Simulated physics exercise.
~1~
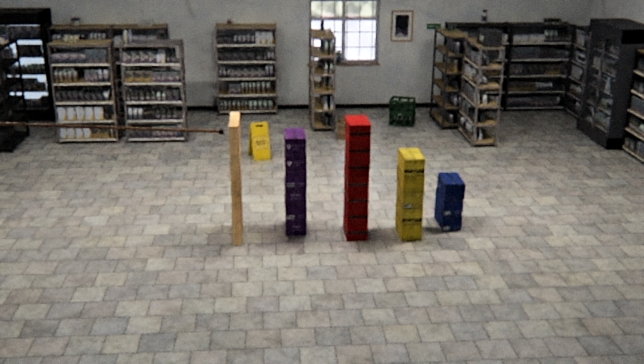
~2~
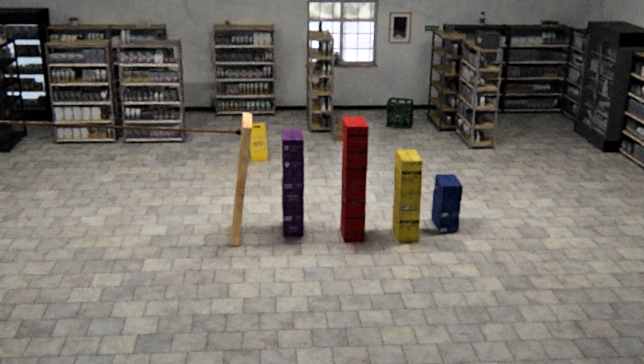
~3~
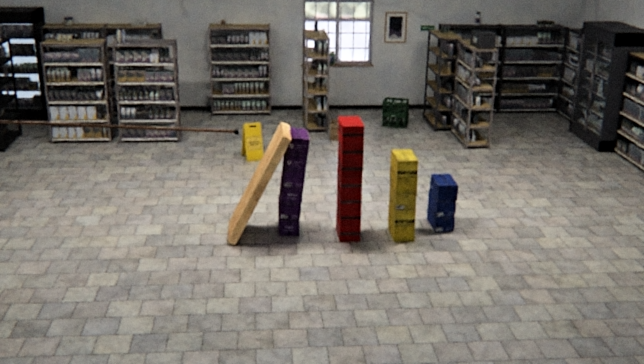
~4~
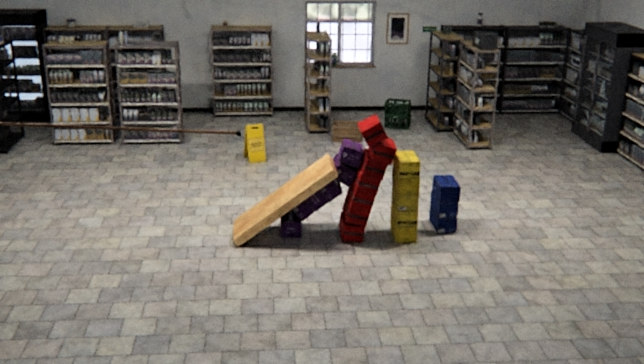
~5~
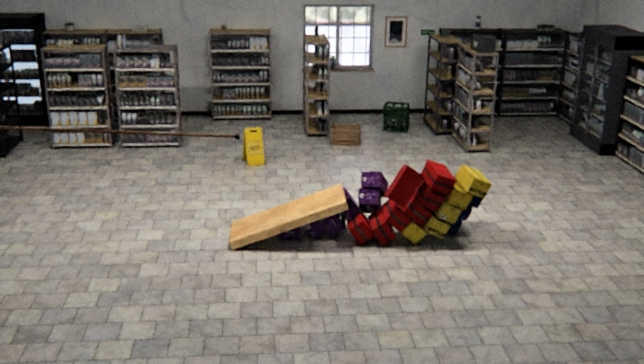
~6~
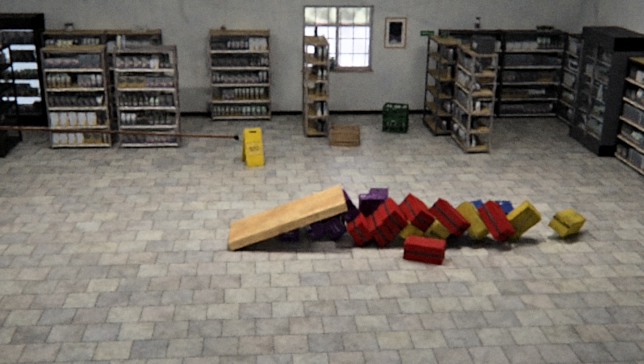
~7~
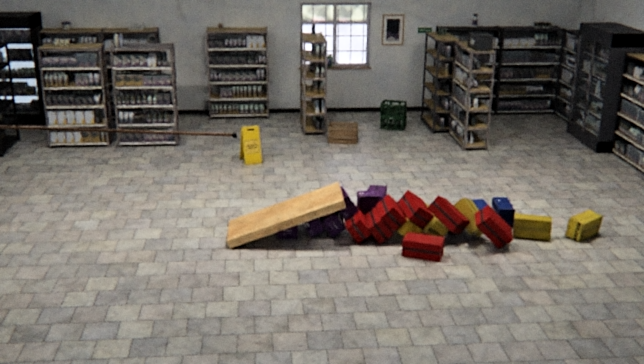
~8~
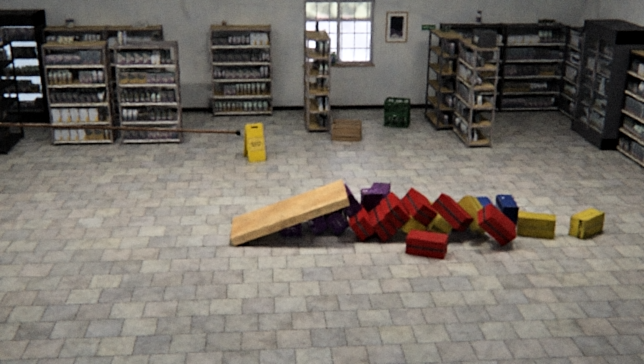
In this clip, a tall wooden board tips rightward into a row of purple, red, yellow and blue carton stacks on a paved floor, toppling them one after another until the cartons lie scattered and the board rests slanted on the fallen purple ones.
